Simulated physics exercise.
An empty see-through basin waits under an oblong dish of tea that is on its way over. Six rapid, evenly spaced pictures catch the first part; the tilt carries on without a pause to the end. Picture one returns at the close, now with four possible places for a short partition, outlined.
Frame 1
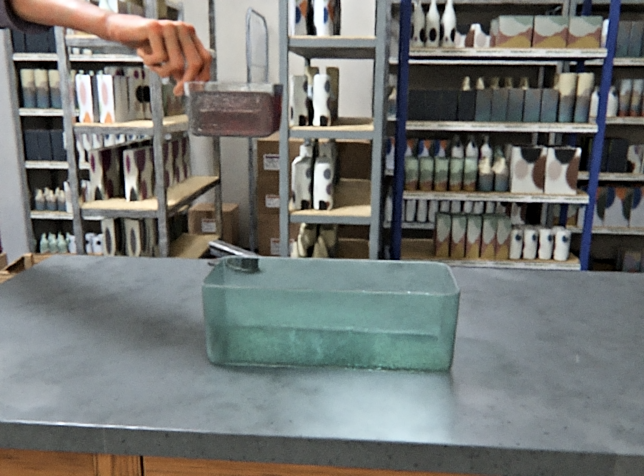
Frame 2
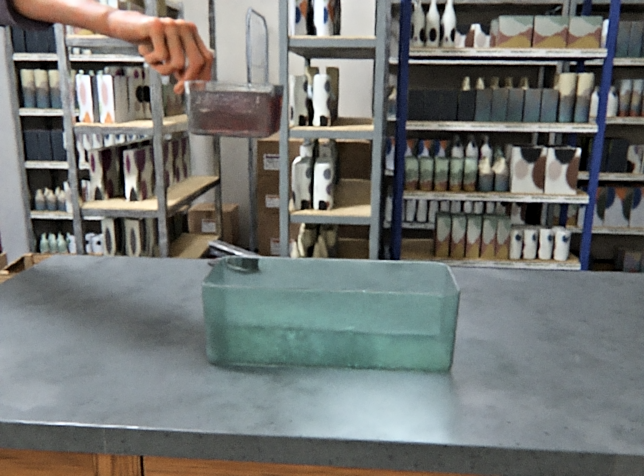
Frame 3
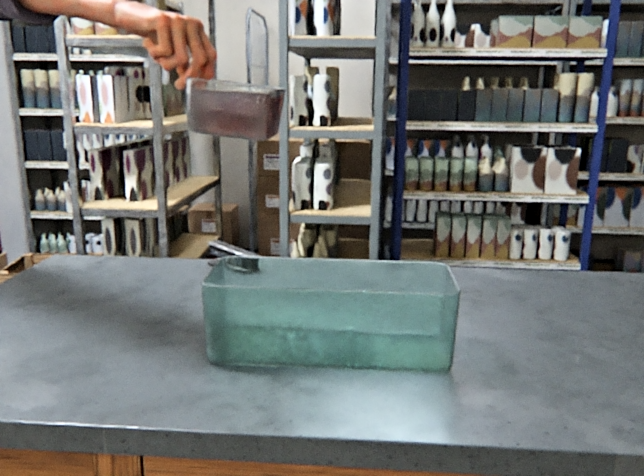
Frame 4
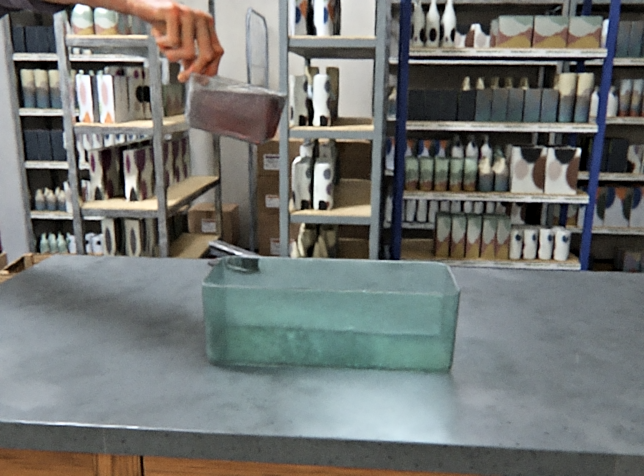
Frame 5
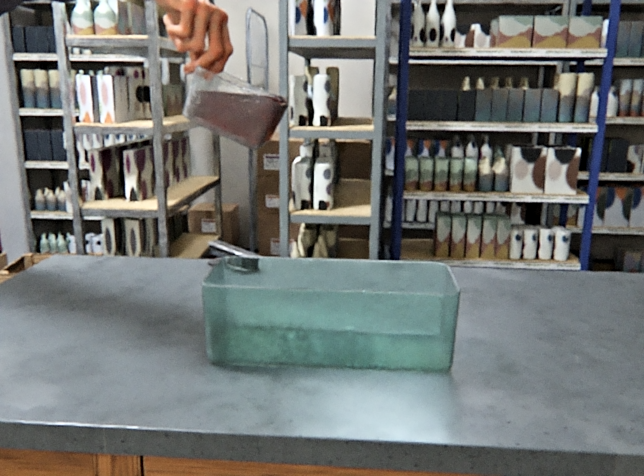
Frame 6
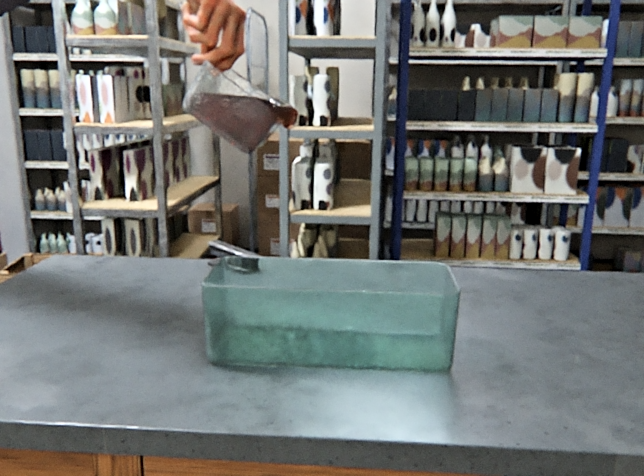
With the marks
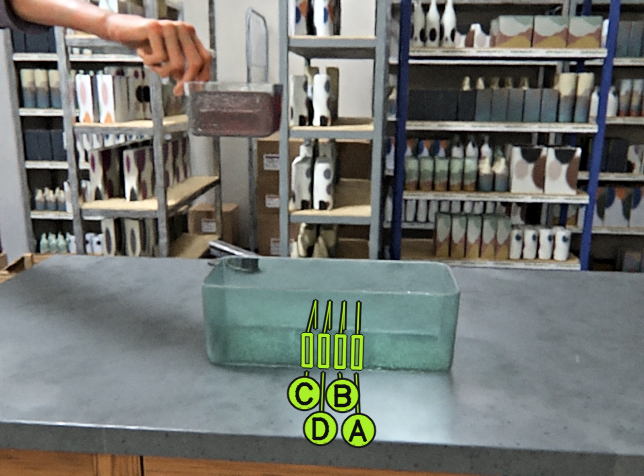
In a storeroom, a hand tilting a clear oblong dish of tea rightward above a see-through basin, liquid starting over its lip.
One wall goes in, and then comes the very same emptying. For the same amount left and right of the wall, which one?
The answer is slot B.
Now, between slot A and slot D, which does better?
Here it is slot D.
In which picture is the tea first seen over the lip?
In picture 5.
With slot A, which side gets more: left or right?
The left side.
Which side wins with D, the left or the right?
The right side.
On the marked copy, A at (356, 374); B at (339, 373); C at (306, 371); D at (323, 372).
For slot A, about 82 % ends left of the wall and 13 % right of it; 6 % is lost outside.
For slot B, about 48 % ends left of the wall and 48 % right of it; 4 % is lost outside.
For slot C, about 21 % ends left of the wall and 75 % right of it; 4 % is lost outside.
For slot D, about 29 % ends left of the wall and 68 % right of it; 4 % is lost outside.
